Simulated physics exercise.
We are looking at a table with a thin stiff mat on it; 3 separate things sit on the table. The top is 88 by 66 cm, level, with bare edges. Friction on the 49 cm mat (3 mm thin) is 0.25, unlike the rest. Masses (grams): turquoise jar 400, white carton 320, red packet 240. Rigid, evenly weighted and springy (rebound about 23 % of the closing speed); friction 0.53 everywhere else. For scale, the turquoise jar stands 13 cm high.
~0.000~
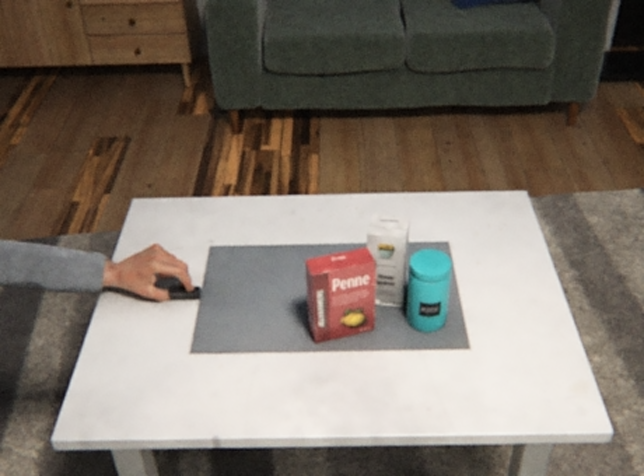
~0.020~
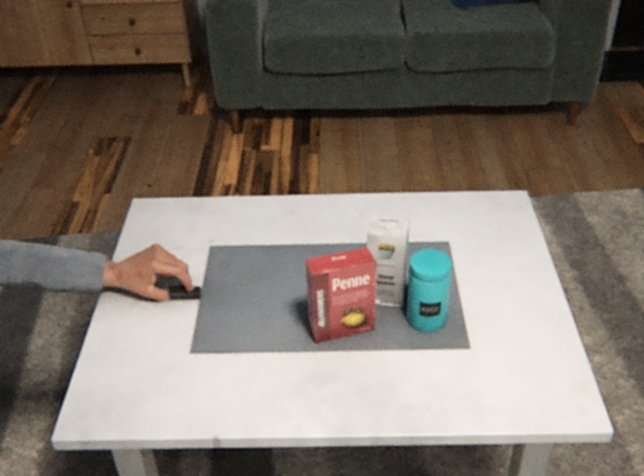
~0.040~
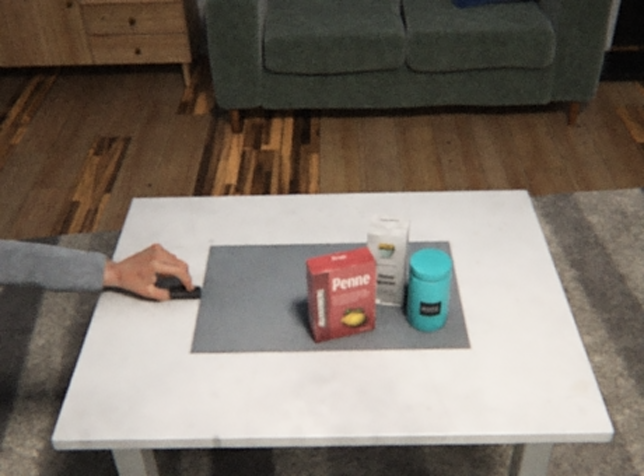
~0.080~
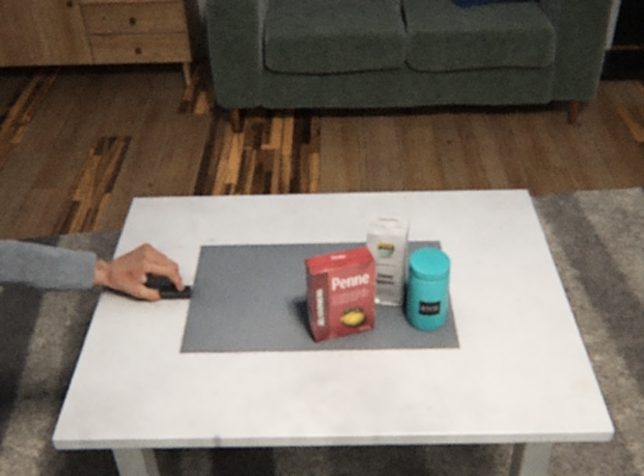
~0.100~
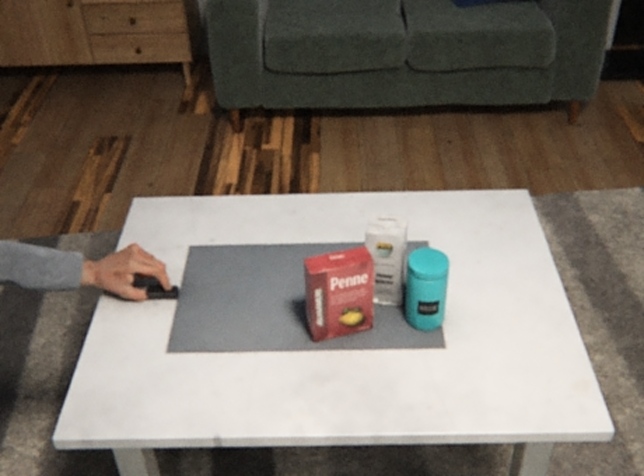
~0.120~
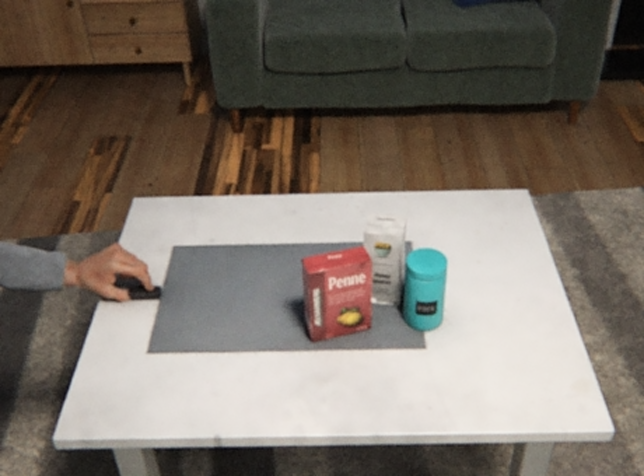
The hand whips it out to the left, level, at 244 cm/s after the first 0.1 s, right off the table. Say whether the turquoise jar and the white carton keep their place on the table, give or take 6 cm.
The turquoise jar keeps its place, the white carton keeps its place.
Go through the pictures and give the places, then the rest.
The first picture shows mat pulled 0 cm; turquoise jar (428, 291); white carton (388, 261).
The second picture shows mat pulled 0 cm; red packet (341, 296).
The third picture shows mat pulled 0 cm; red packet (342, 296).
The fourth picture shows mat pulled 2 cm; red packet (341, 295).
The fifth picture shows mat pulled 4 cm; red packet (339, 295).
The sixth picture shows mat pulled 8 cm; turquoise jar (425, 290); white carton (384, 260).
After 0.22 s, mat pulled 32 cm; white carton 4° off upright near (371, 260); turquoise jar moved 2 cm near (418, 290); red packet moved 4 cm.
After 0.42 s, mat pulled 81 cm; white carton moved 3 cm near (373, 261); turquoise jar moved 2 cm near (420, 291); red packet moved 5 cm.
In the end (1.1 s), all 3 under 6 cm from the start. At the end, from the last picture's camera, turquoise jar near (420, 291), white carton near (374, 261).
